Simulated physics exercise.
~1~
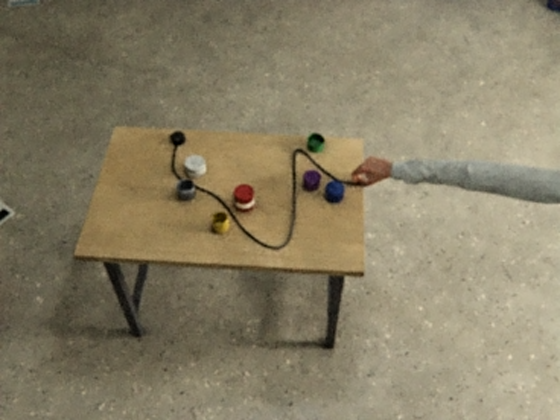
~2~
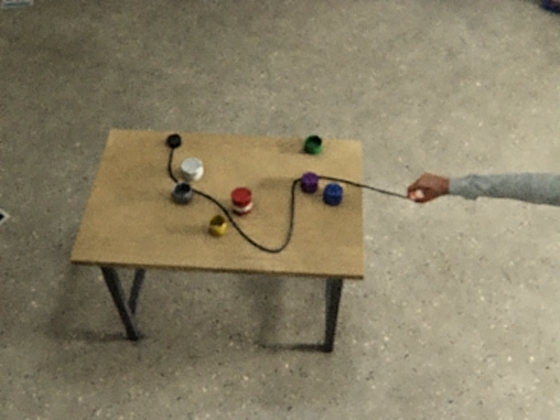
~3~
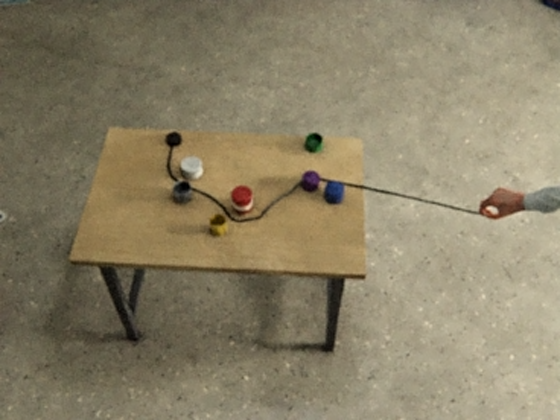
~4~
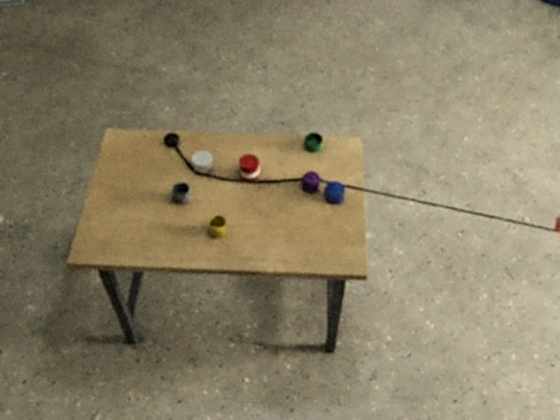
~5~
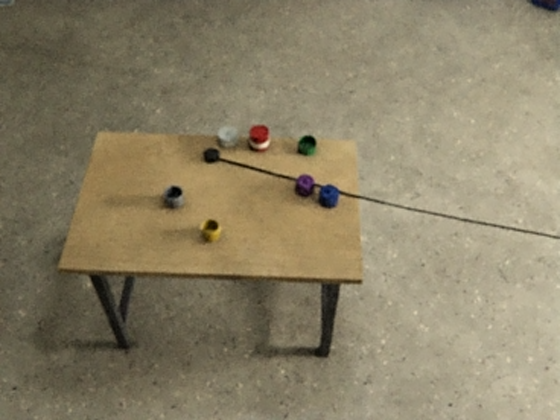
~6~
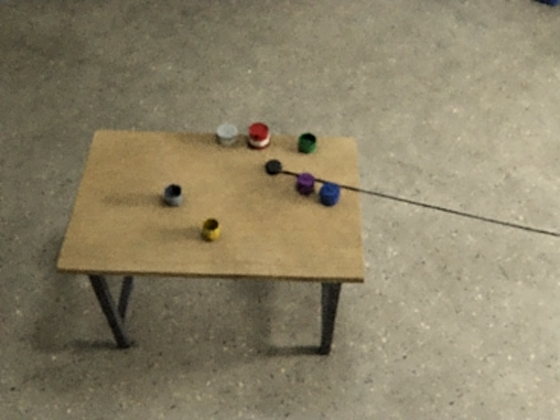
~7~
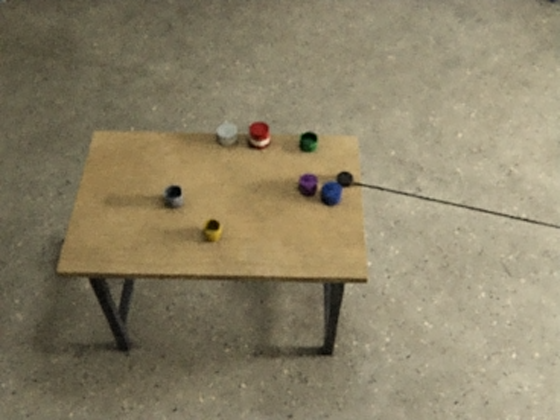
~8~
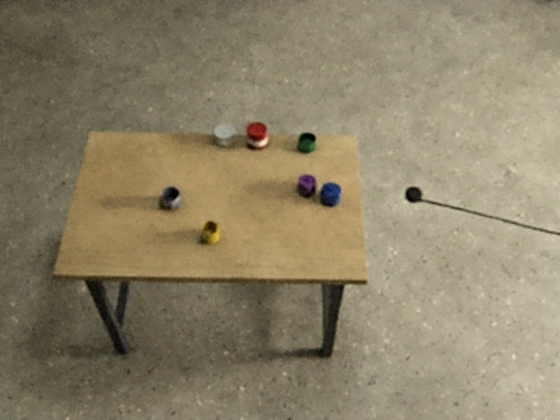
A hand pulling a black lead rightward across a wooden table, shifting red and white tins before its round adaptor slides off.
